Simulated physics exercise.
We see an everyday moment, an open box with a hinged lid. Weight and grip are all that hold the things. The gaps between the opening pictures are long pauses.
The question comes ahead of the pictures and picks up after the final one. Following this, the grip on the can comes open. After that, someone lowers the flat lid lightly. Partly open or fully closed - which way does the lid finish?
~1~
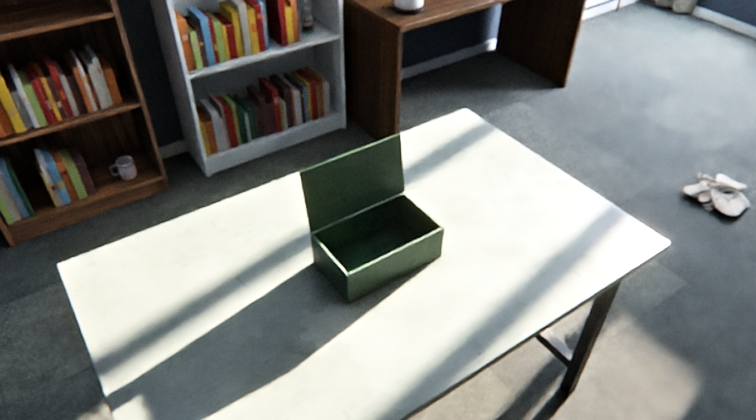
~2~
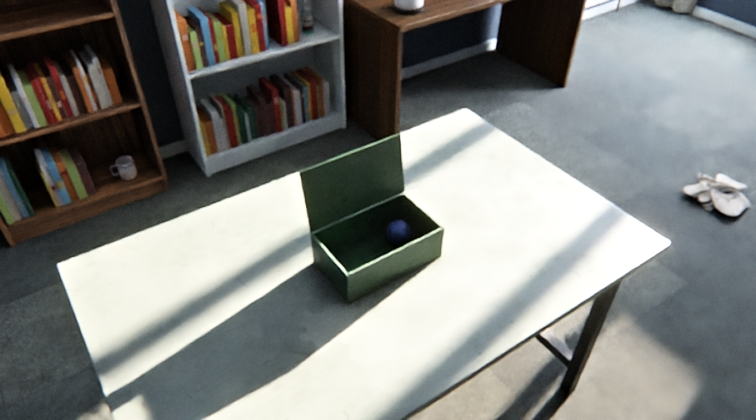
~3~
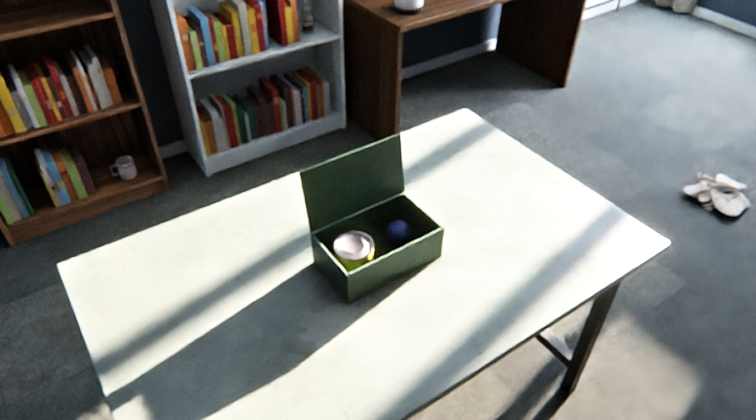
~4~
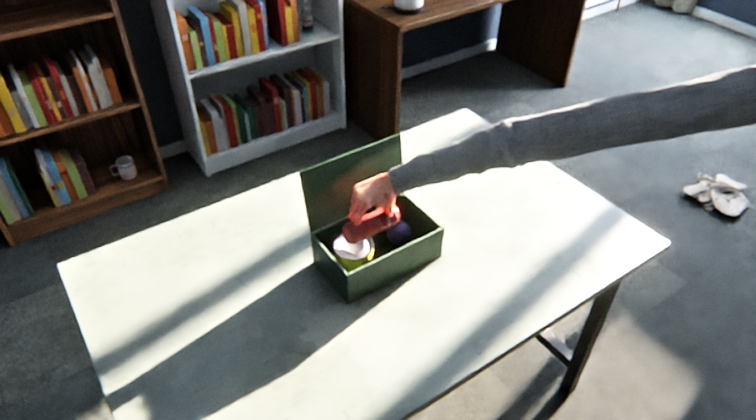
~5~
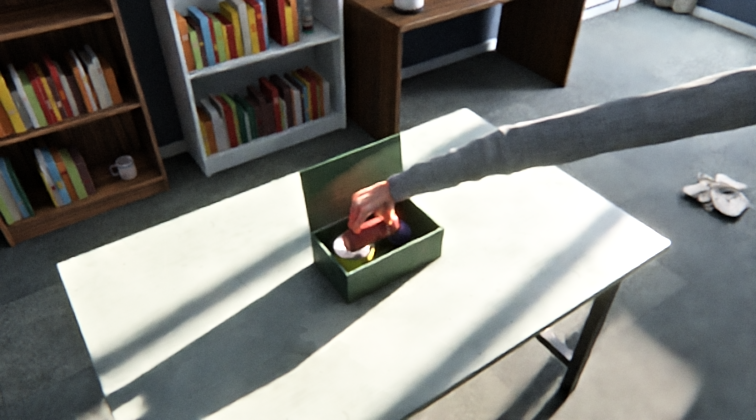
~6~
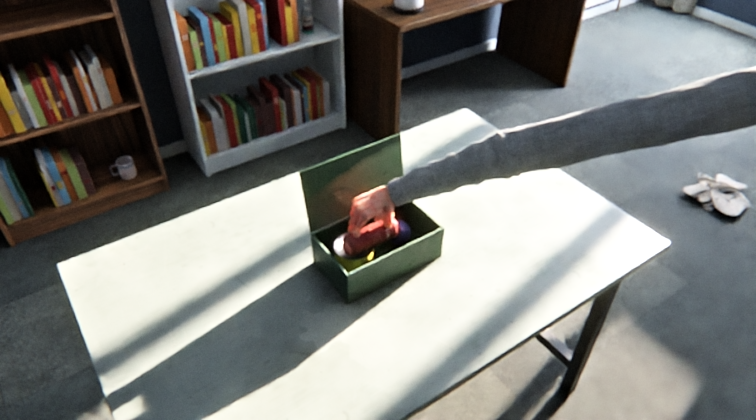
Partly open.
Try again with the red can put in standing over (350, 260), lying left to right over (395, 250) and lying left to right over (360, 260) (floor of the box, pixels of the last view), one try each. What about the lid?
Results in order: Lid up, lid down, lid up.
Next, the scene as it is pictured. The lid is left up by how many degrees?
Measured angle - around 20°.
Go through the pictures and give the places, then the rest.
In the first picture, the last thing is not in view yet.
In the second picture, the last thing is not in view yet.
In the third picture, the last thing is not in view yet; yellow tub (354, 256).
The fourth picture shows still above its spot; red can (372, 224); yellow tub (354, 256).
The fifth picture shows still above its spot; red can (371, 232).
The sixth picture shows in place under the hand; red can (371, 236).
Then, 1.30 s later than the last frame, lid 79° above the rim.
Then, 1.70 s later than the last frame, lid 46° above the rim.
Then, 2.00 s later than the last frame, lid 20° above the rim.
When it is over, lid 20° above the rim; all 3 as before. End places, in pixels of the last picture, red can near (372, 238).
